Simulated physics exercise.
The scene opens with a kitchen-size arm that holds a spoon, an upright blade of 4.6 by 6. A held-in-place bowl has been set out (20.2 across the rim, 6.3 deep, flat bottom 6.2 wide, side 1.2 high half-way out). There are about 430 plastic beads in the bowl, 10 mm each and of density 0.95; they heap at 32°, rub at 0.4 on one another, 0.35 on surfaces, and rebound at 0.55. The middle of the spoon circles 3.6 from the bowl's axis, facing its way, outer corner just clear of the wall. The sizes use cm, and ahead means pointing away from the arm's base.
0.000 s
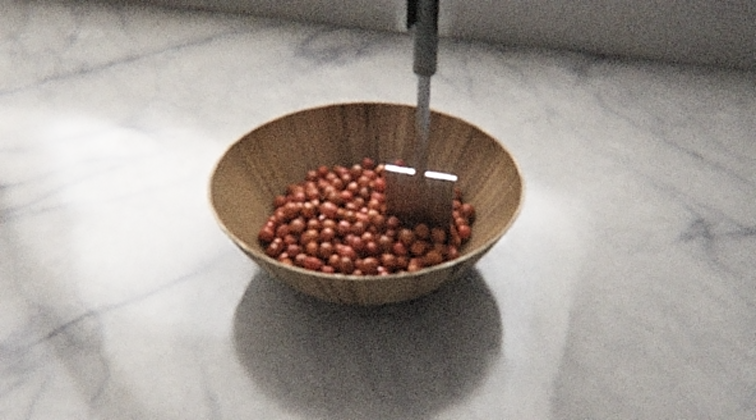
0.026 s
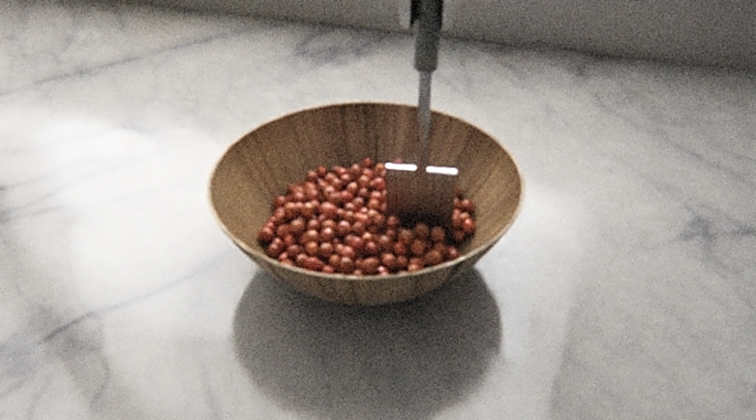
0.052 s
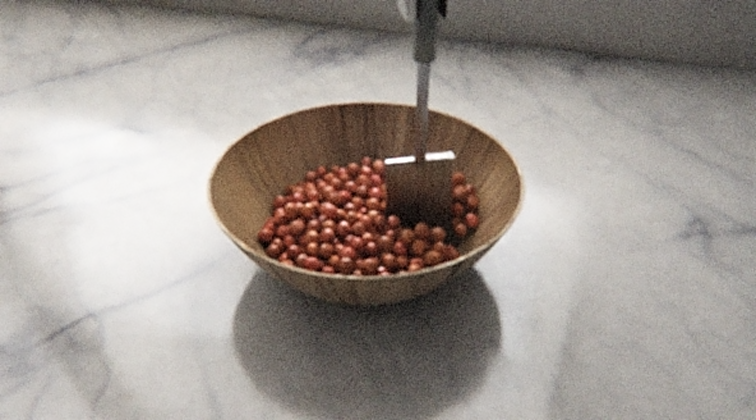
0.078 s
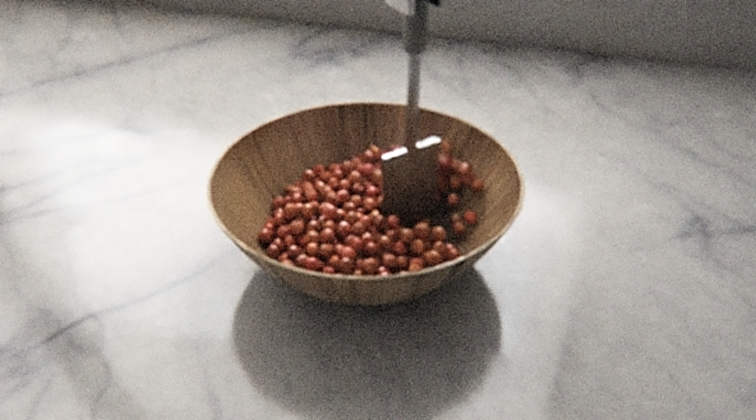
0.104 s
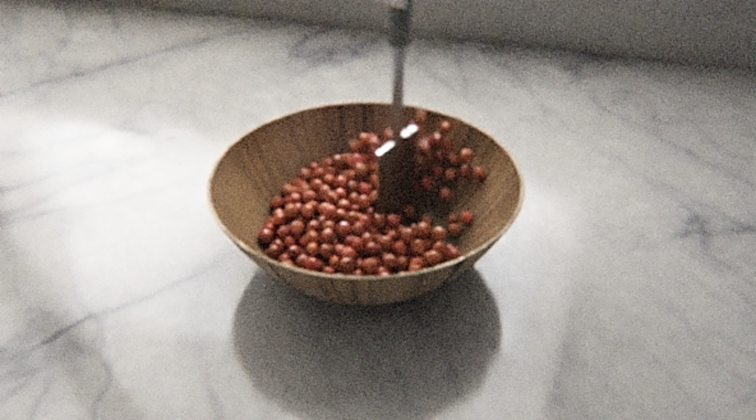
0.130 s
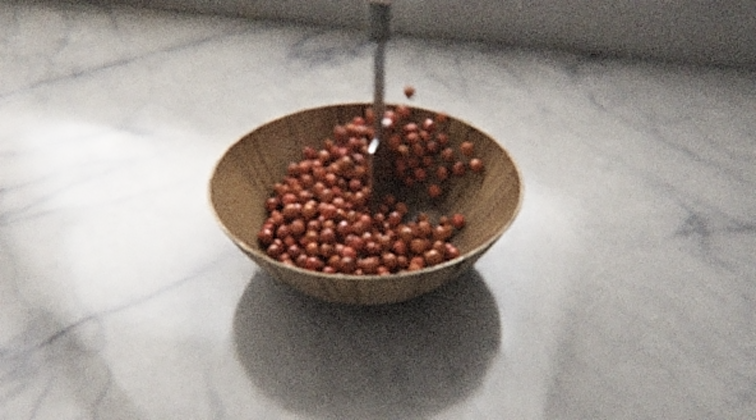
A robotic arm sweeps a flat blade leftward through red beads in a wooden bowl.
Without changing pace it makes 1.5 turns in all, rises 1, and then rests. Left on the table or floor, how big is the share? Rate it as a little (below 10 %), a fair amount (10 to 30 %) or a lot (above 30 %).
A little.
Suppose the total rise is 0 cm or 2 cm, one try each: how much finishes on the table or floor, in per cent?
Around 10 percent, then 0 percent.
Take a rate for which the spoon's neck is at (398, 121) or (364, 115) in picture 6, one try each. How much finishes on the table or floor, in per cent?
About 0 per cent, then about 15 per cent.
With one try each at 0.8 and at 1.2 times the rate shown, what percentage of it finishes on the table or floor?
It would be about 0 and 15 percent respectively.
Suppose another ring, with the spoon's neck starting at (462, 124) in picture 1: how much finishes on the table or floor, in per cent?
Roughly 0 per cent.
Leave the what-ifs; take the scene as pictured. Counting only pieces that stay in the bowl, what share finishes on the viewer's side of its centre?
About 50 %.
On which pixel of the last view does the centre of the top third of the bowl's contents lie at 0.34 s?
The upper third is centred close to (327, 253).
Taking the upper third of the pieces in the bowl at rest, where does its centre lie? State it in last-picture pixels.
About (370, 215).
After 0.34 s, 264° round, highest piece 8 above the table; 419 in the bowl, 7 on the table or floor, 6 in flight or on the tool.
After 0.55 s, 77° round, highest piece 7 above the table; 413 in the bowl, 19 on the table or floor.
After 0.85 s, 180° round, highest piece 5 above the table; 413 in the bowl, 19 on the table or floor.
After 1.55 s, 180° round, highest piece 5 above the table; 413 in the bowl, 19 on the table or floor.
At rest, 413 in the bowl, 19 on the table or floor. That is 4 % on the table or floor.
